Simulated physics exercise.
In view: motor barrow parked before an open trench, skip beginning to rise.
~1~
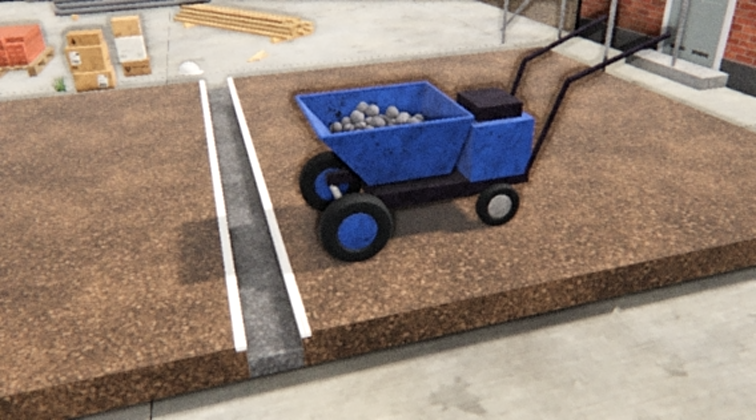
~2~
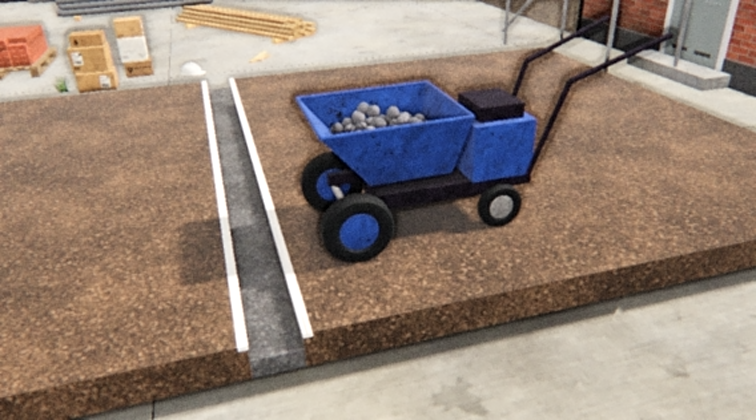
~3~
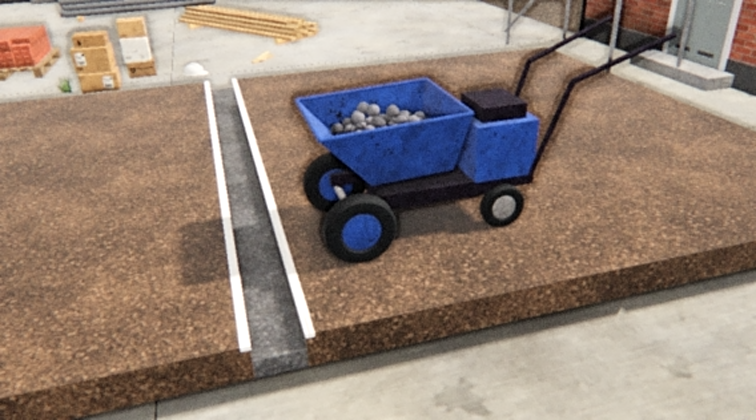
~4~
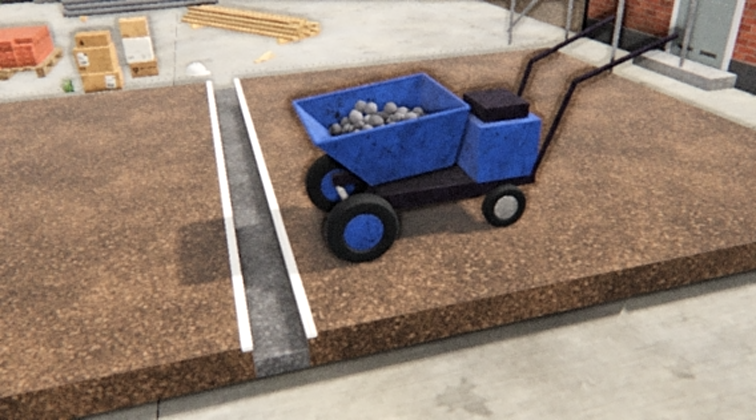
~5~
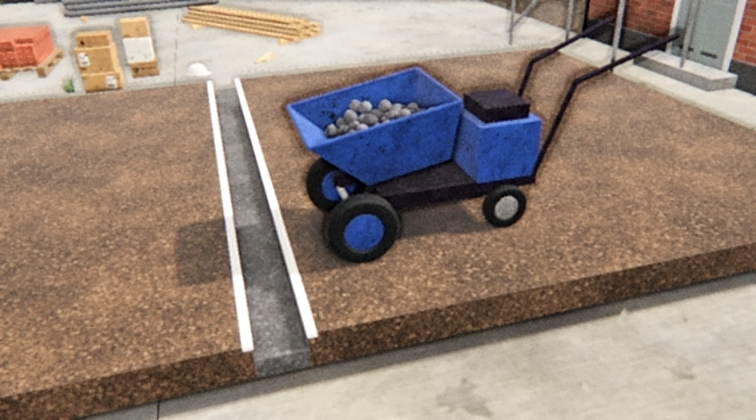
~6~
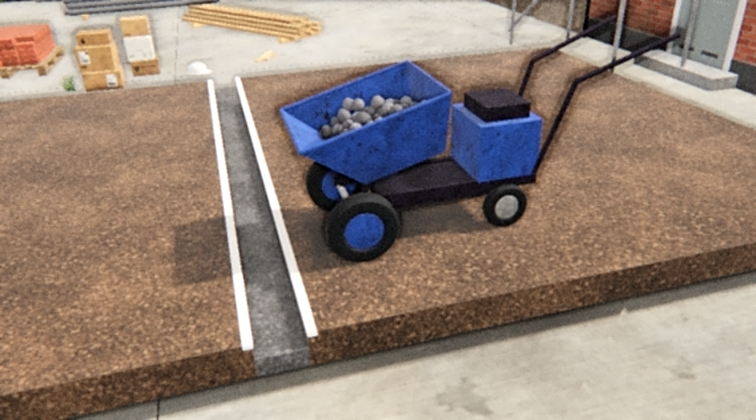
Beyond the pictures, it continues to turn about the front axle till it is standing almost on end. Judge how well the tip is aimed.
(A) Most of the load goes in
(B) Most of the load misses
The answer is B.
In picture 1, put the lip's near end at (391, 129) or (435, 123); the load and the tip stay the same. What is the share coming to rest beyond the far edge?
Result: Try 1 = 10 %, try 2 = 0 %.
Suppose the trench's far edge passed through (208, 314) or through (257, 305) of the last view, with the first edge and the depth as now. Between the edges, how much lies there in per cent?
For the first it's 70 per cent, for the second 0 per cent.
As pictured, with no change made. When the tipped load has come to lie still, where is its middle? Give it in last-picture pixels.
The centre comes to rest close to (209, 251).
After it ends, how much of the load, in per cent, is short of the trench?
Result: Close to 0 %.
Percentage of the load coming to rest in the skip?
Roughly 0 per cent of the load.
Soon after the last picture, skip tipped steeply; all in the skip.
A little later, skip tipped right over; most in the skip; a stray few in or heaped over the trench; a small part beyond it; a stray few falling.
Later still, skip tipped right over; a small part in the skip; about a quarter in or heaped over the trench; most beyond it.
At rest, skip tipped right over; about a quarter in or heaped over the trench; most beyond it.
